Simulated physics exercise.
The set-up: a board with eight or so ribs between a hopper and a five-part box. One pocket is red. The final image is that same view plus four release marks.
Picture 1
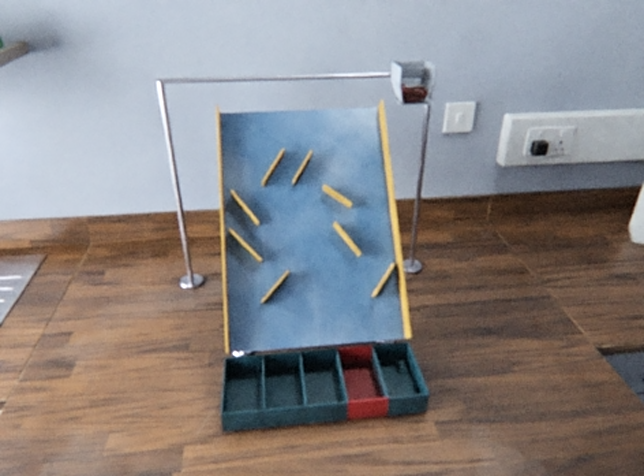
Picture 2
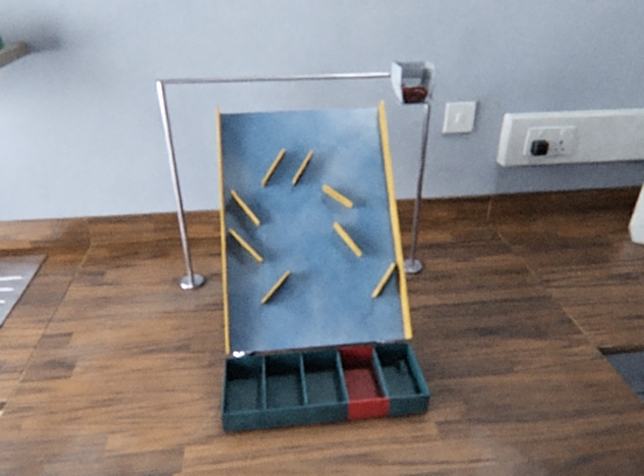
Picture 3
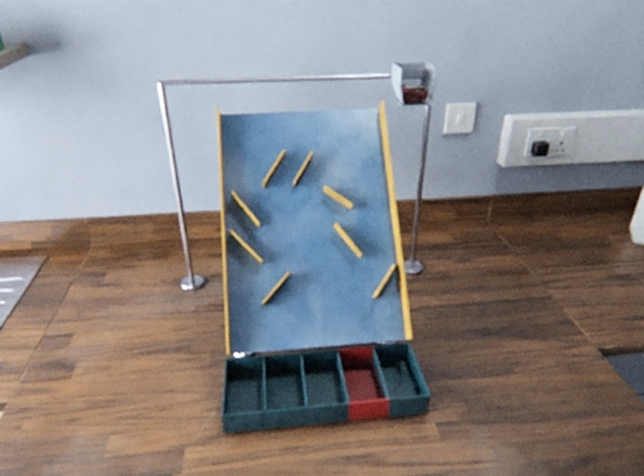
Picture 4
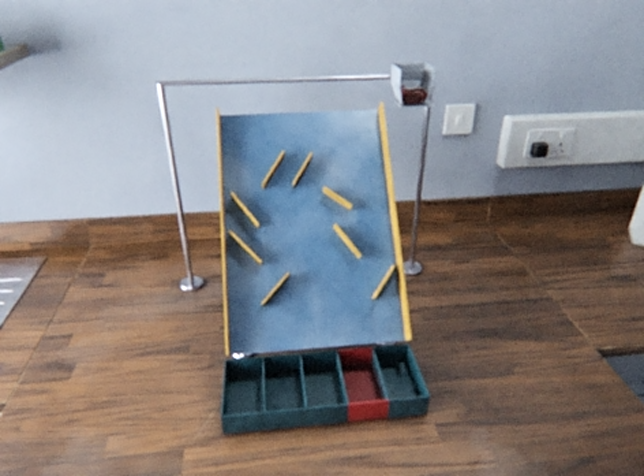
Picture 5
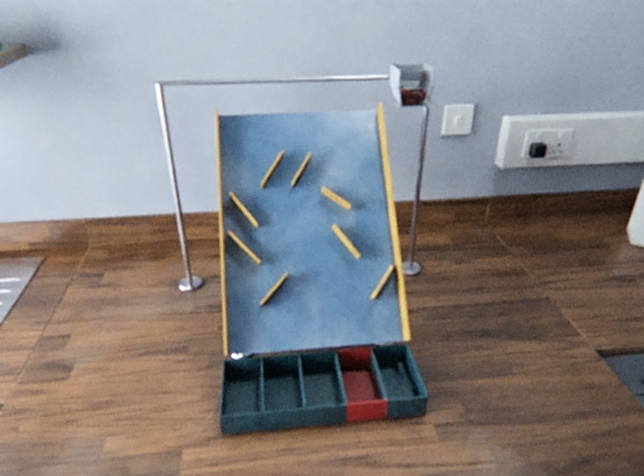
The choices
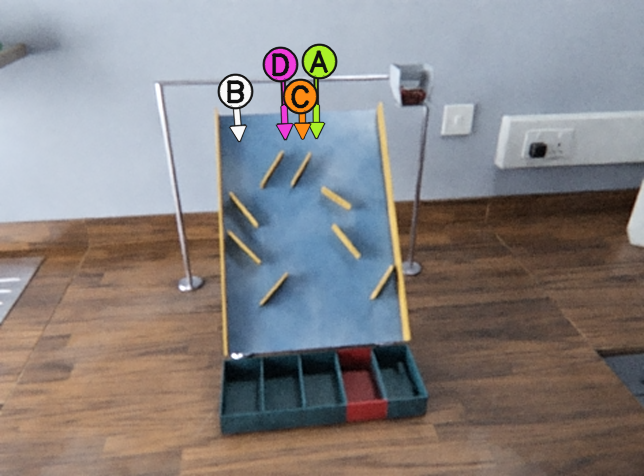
A tilted blue board with yellow side rails and eight short yellow ribs stands on a brown wood-grain surface, seen from the front and slightly above, against a pale grey-blue wall. Below it sits a dark green box of five pockets, the fourth from left red, while a metal frame behind carries a small hopper at upper right. Nothing moves except the view, which shifts very slightly.
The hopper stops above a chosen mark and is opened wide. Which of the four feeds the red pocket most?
Best: A.
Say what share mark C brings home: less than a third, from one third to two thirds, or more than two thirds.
It is less than a third.
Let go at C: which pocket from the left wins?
The first.
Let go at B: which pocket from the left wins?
It is the first one.
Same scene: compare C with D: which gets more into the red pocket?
It is C.
On the marked copy, mark A meets the board at (316, 132); mark B meets the board at (238, 135); mark C meets the board at (302, 133); mark D meets the board at (285, 133).
With A, roughly half in the red pocket, roughly a third in other pockets, about a tenth held on the board.
With B, about a tenth in the red pocket, the larger part in other pockets, about a tenth held on the board.
With C, roughly a quarter in the red pocket, the larger part in other pockets.
With D, just a few in the red pocket, almost all in other pockets.
